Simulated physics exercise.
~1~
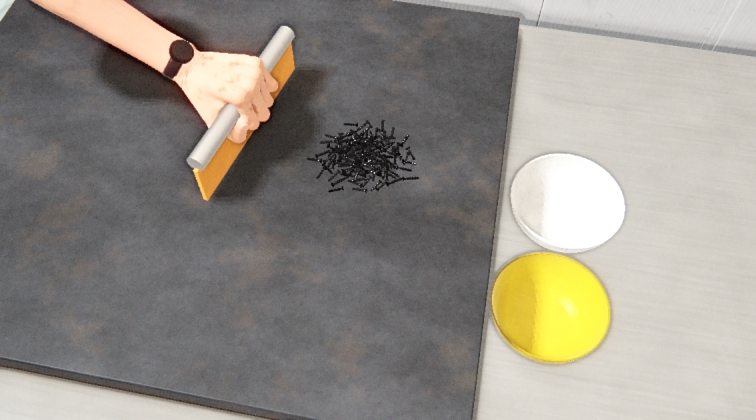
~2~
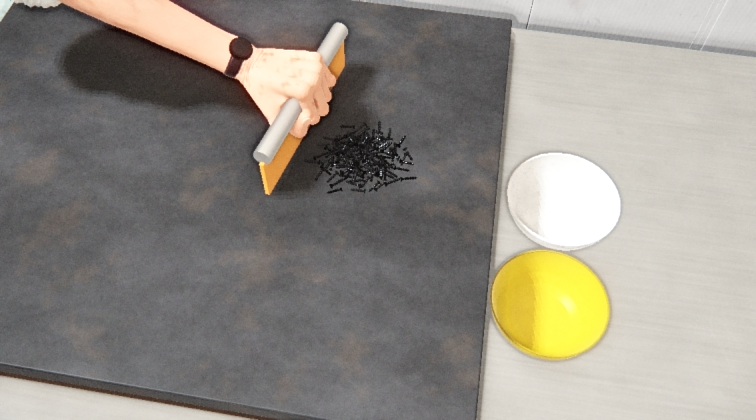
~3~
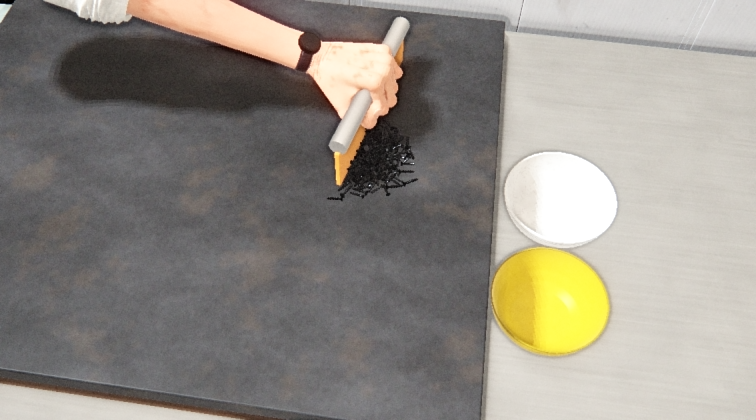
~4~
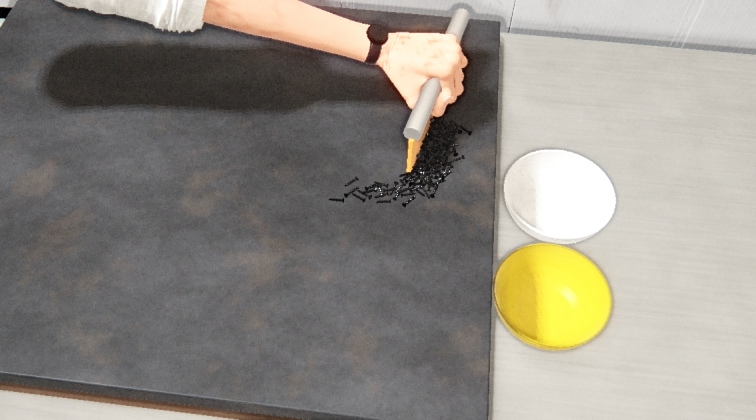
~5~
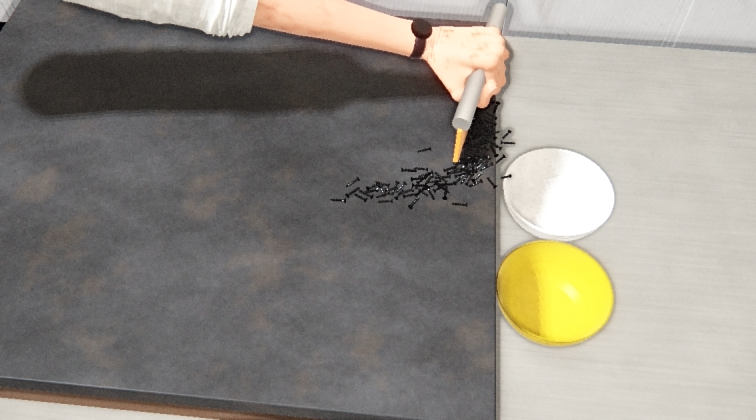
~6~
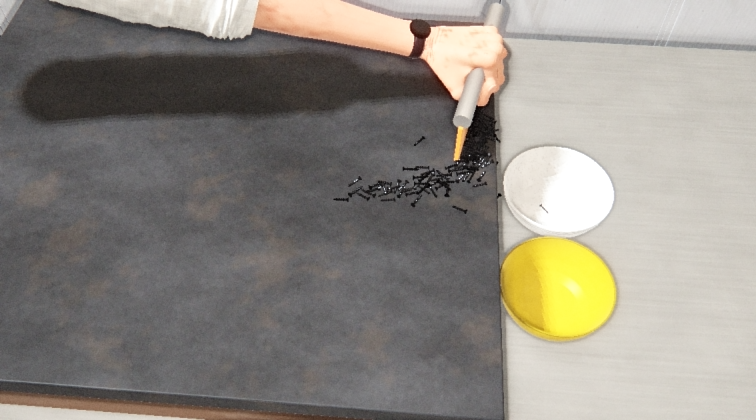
On a dark, mottled board set on a pale worktop, a heap of small black screws lies near the right side, with a white bowl and a yellow bowl standing beyond the edge. A hand wearing a dark watch moves a scraper with a grey handle and orange blade rightward until it meets the heap. The blade pushes through, sweeping part of it toward the edge and leaving a trail behind. At the edge the scraper stops, and a few screws slip off. Most remain on the board, while the yellow bowl stays empty.
